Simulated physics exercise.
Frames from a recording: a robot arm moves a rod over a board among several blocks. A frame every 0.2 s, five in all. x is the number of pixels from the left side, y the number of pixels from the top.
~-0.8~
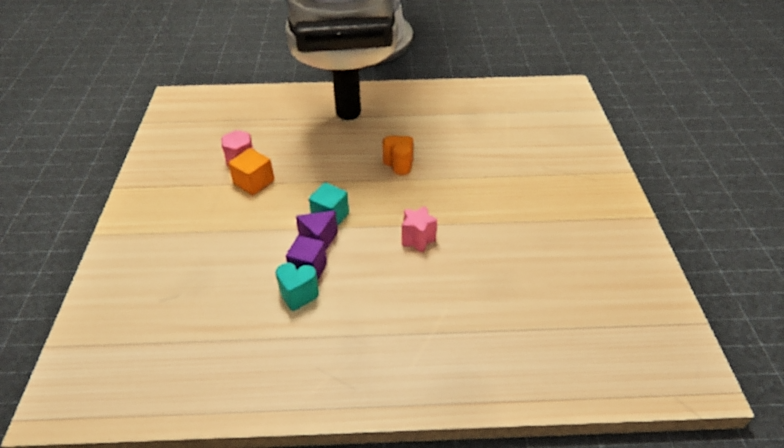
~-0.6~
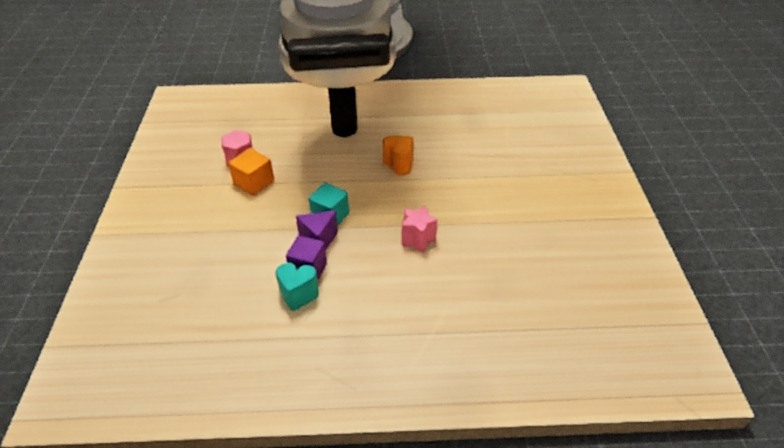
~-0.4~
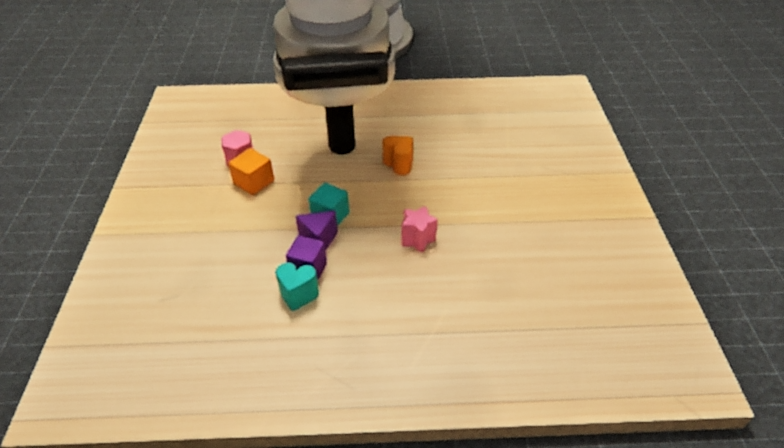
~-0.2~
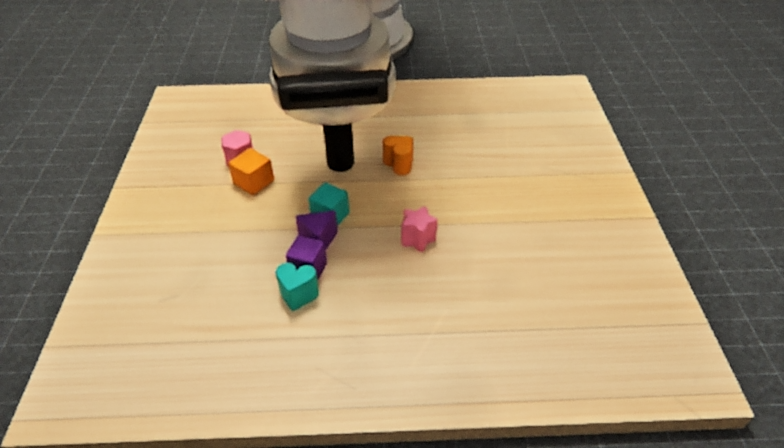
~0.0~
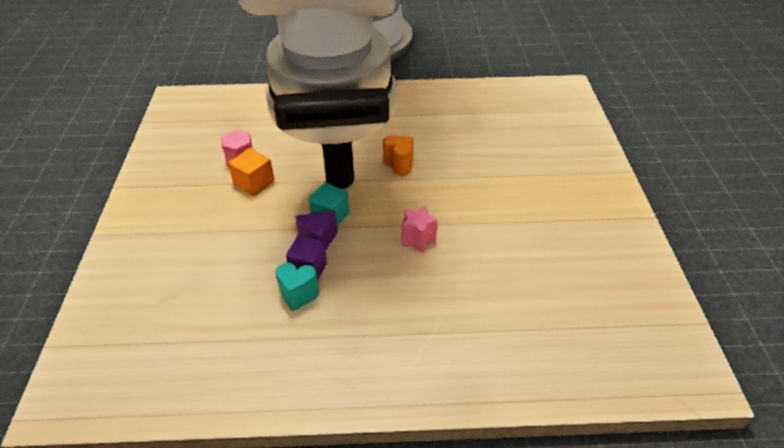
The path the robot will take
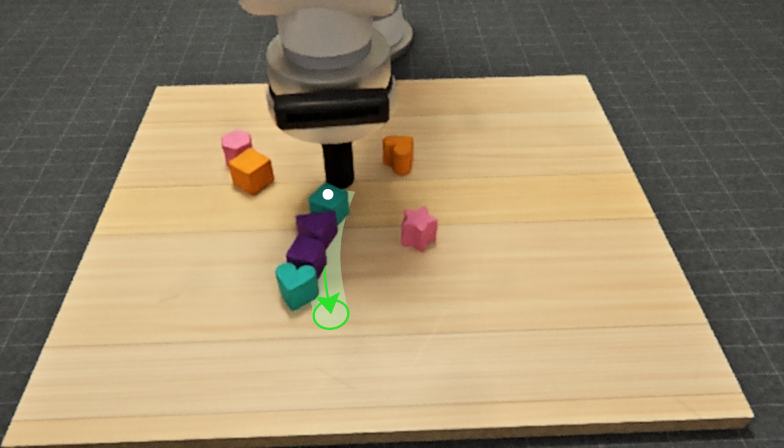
A robot arm with a black rod reaches over a pale wooden board on a dark gridded surface, seen from above at an angle. Turquoise and purple blocks form a slanting line left of centre, with pink and orange blocks at upper left and an orange block and pink star to the right. The rod moves slowly down toward the turquoise square while the blocks and camera stay still.
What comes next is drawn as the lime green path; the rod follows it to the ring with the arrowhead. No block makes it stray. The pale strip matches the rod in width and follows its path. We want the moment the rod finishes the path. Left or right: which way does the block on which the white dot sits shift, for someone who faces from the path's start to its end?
To the left.
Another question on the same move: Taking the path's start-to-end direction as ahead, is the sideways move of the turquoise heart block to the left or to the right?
It heads right.
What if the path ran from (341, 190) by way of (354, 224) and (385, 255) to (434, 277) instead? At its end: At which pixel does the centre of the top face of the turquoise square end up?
The middle of the upper face of the turquoise square will lie at about (330, 223) in the picture.
The drawn path runs from (341, 190) by way of (325, 246) to (331, 314); the dot is on the turquoise square.
The first path, step by step. One third of the way, rod at (327, 218); turquoise heart block at (281, 296), turned 30° clockwise; purple square at (301, 275), turned 20° clockwise; purple triangular block at (317, 249); turquoise square at (321, 228), turned 30° anticlockwise.
Two thirds of the way, rod at (323, 260); turquoise heart block at (262, 312), turned 80° clockwise; purple square at (298, 313), turned 80° clockwise; purple triangular block at (332, 296), turned 15° anticlockwise; turquoise square at (324, 273), turned 55° anticlockwise.
At the end, rod at (330, 306); turquoise heart block at (262, 312), turned 80° clockwise; purple square at (296, 330), turned 140° clockwise; purple triangular block at (349, 347), turned 15° anticlockwise; turquoise square at (333, 324), turned 55° anticlockwise.
